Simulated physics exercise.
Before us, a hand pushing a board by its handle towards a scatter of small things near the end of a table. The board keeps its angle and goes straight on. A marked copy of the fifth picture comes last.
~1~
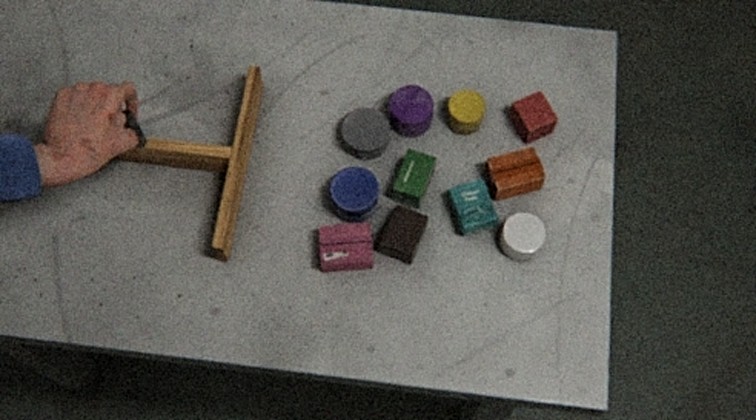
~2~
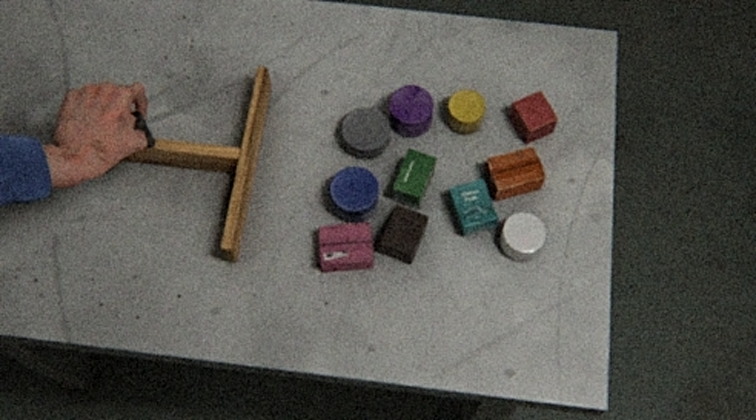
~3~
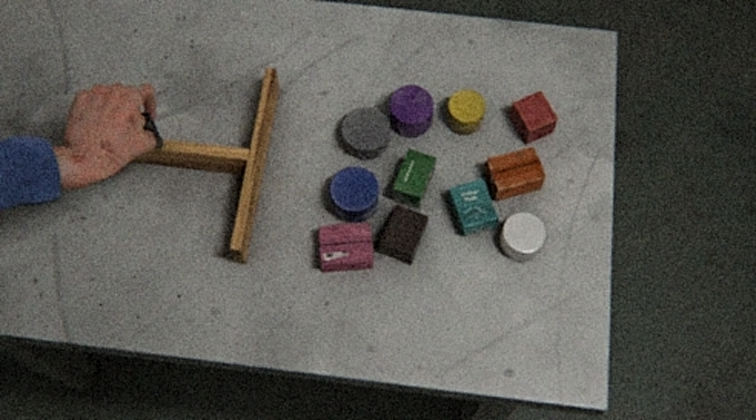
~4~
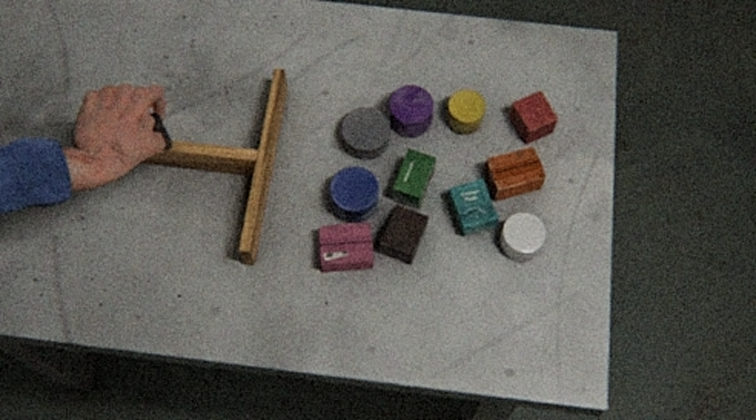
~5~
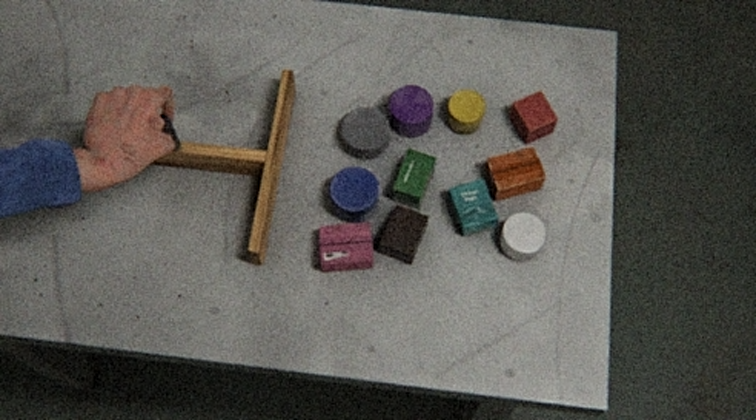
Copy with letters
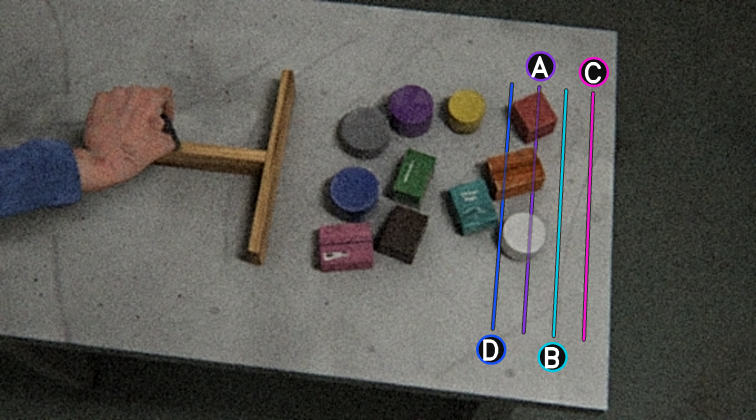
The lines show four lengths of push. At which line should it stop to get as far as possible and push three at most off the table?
It should halt at A.
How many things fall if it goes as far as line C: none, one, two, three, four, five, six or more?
By then, six or more.
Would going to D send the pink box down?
By then, no.
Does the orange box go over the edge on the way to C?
By then, yes.
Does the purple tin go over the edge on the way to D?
No.
On the marked copy, A at (532, 203); B at (560, 206); C at (589, 209); D at (503, 200).
Following A. Soon after the start, board (365, 167); pink box (386, 255); yellow tub (471, 112).
Later, board (459, 178); white pot (567, 256); red block (567, 119).
In the end, board (533, 186); white pot over the edge; red block over the edge; three fallen.
As for the rest, B drops five; C drops nine; D is within the limit but short.
